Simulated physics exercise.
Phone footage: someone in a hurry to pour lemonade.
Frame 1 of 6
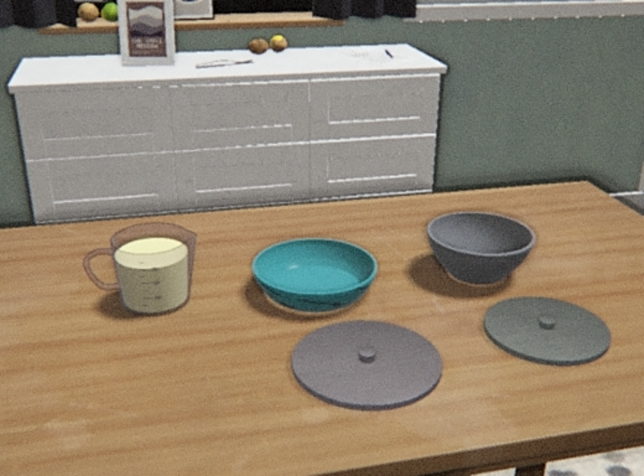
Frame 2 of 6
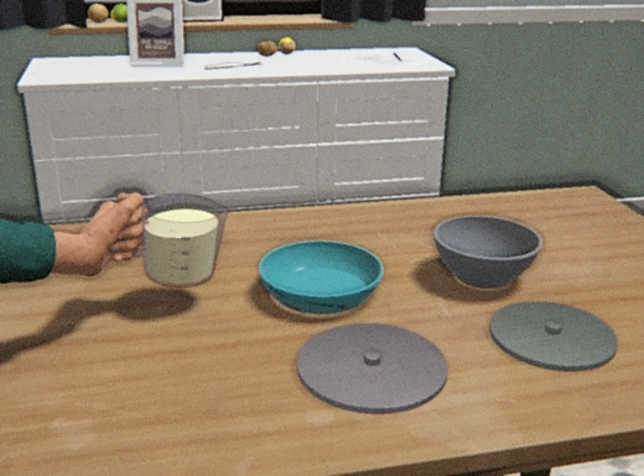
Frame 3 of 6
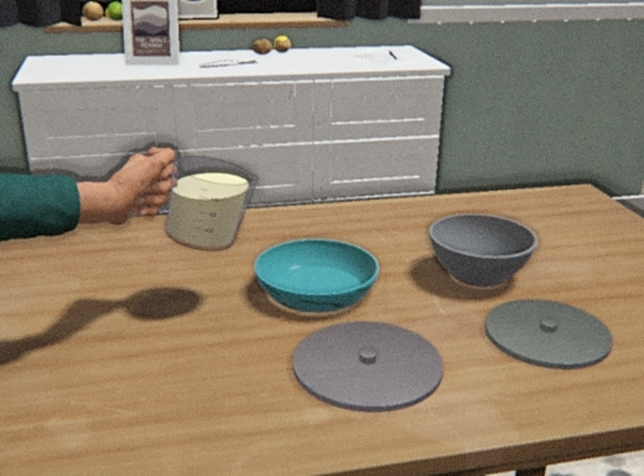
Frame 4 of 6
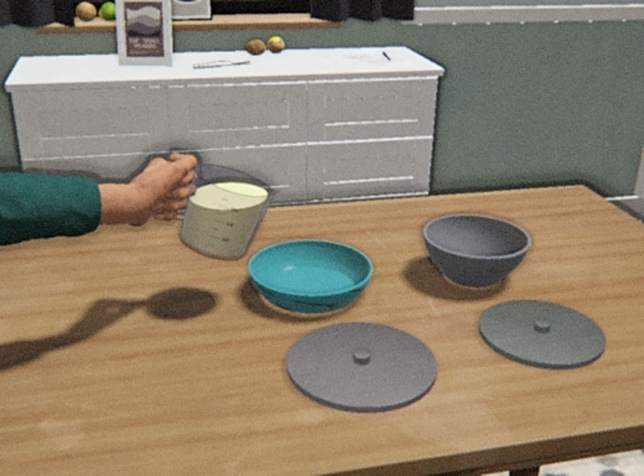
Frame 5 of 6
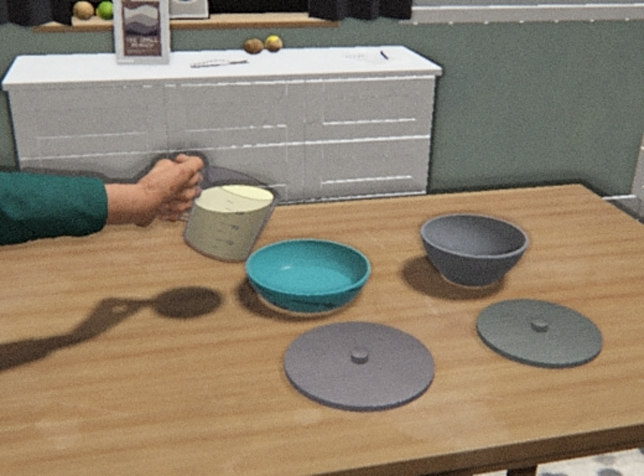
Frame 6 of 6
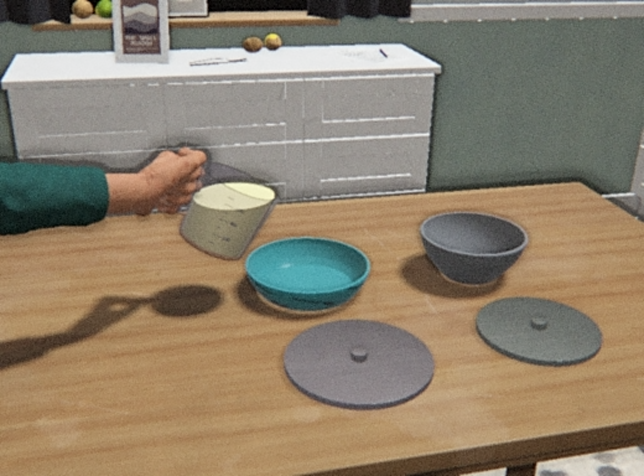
Hand in a green sleeve lifting a measuring jug of pale liquid, moving it right and tilting it slightly near a teal dish.
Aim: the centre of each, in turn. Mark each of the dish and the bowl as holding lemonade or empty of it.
Dish holding, bowl holding.
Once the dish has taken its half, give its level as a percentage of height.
40 percent or so.
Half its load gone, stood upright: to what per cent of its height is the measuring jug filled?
About 40 per cent.
Shortly, the lemonade goes into the dish.
Then, the lemonade goes into the bowl.
At the finish, the dish has its share inside; the bowl has its share inside.
